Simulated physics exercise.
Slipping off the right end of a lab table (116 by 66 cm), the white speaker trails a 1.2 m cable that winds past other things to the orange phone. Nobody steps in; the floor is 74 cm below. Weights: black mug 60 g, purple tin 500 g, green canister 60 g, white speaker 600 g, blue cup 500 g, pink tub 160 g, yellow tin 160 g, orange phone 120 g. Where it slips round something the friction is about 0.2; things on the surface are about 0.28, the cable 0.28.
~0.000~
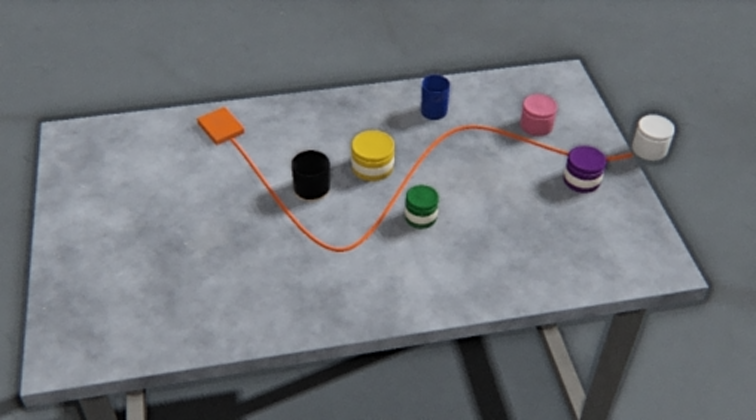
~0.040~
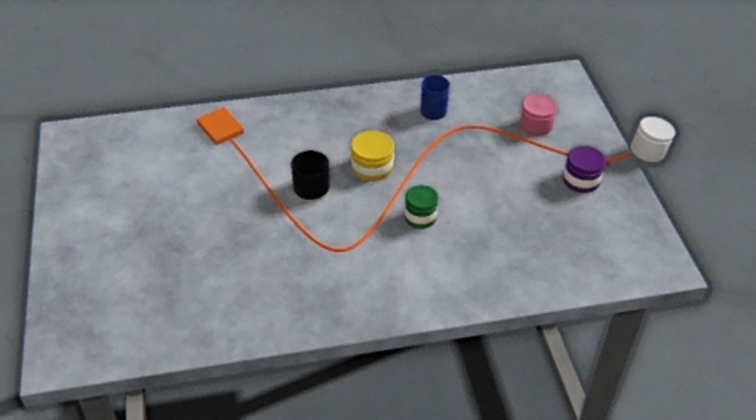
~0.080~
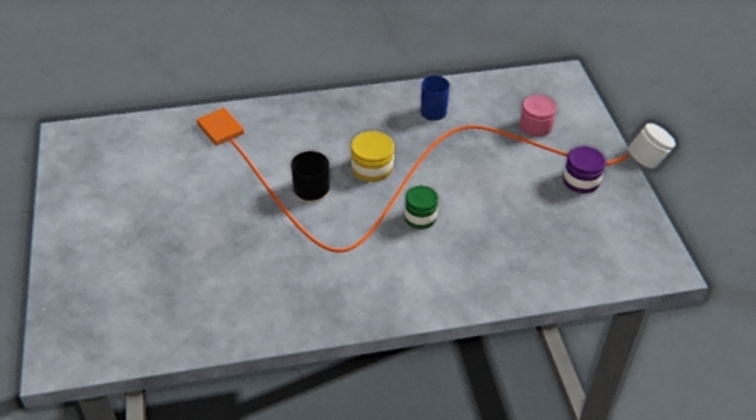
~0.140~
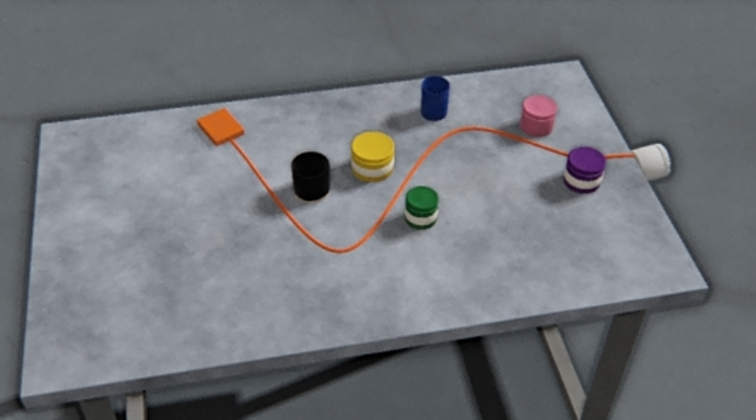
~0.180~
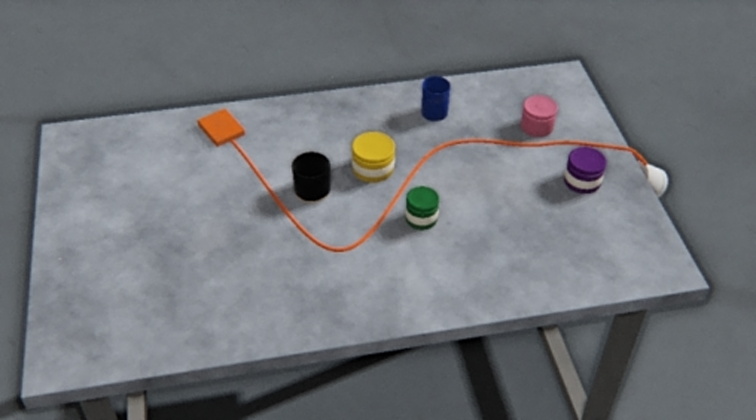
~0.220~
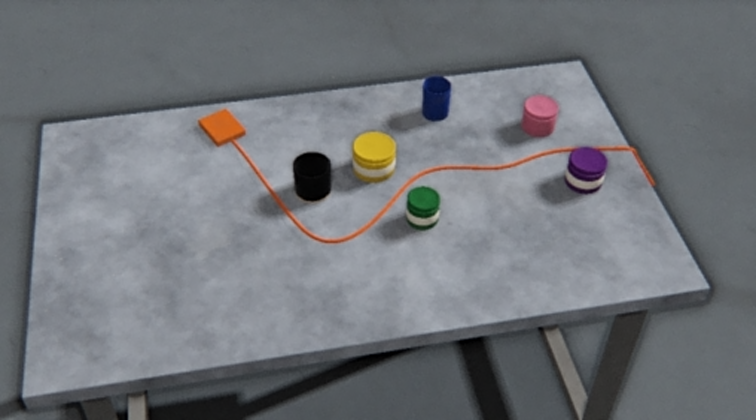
The white speaker at the table's right edge tilted over and slipped out of sight beyond the edge, pulling the orange cable straighter, while the orange phone, mug, and colored containers stayed in place.
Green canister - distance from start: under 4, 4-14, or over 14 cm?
We'll see it wander a big span.
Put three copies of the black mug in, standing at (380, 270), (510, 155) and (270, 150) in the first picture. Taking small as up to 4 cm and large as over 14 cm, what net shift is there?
Taken in order, they show only a little movement, a lot of movement, and finally a lot of movement.
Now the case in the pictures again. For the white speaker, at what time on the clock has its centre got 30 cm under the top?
That comes at 0.30 seconds.
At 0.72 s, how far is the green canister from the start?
I'd put the green canister at some 25 cm.
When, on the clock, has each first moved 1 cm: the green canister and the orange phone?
Green canister 0.50 s; orange phone 0.32 s, roughly.
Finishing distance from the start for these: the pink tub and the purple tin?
For the pink tub it's 0 cm, while the purple tin comes to 6 cm.
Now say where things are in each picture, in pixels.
The first frame shows green canister (422, 196); cable runs through (471, 127) (401, 188) (327, 247) (261, 178).
The second frame shows white speaker (656, 128); cable runs through (401, 188) (261, 178).
The third frame shows white speaker (651, 146); cable runs through (401, 189) (261, 178).
The fourth frame shows white speaker (648, 164); cable runs through (401, 189) (261, 179).
The fifth frame shows white speaker (645, 181); cable runs through (262, 179).
The sixth frame shows green canister (424, 197); cable runs through (633, 150) (527, 160) (413, 179) (335, 241) (263, 179).
By 0.5 s, the cable's tail end at (365, 172); orange phone 29 cm off its start, black mug on its side, 25 cm off its start, yellow tin 8 cm off its start.
By 0.7 s, the cable's tail end at (627, 198); green canister 25 cm off its start, orange phone 81 cm off its start, black mug over the edge.
By 1.0 s, the cable has left the top; green canister over the edge, orange phone over the edge, black mug over the edge.
By 1.2 s, the cable has left the top; green canister over the edge, orange phone over the edge, black mug over the edge.
By 2.4 s, the cable has left the top; green canister over the edge, orange phone over the edge, black mug over the edge, yellow tin 17 cm off its start at (402, 92).
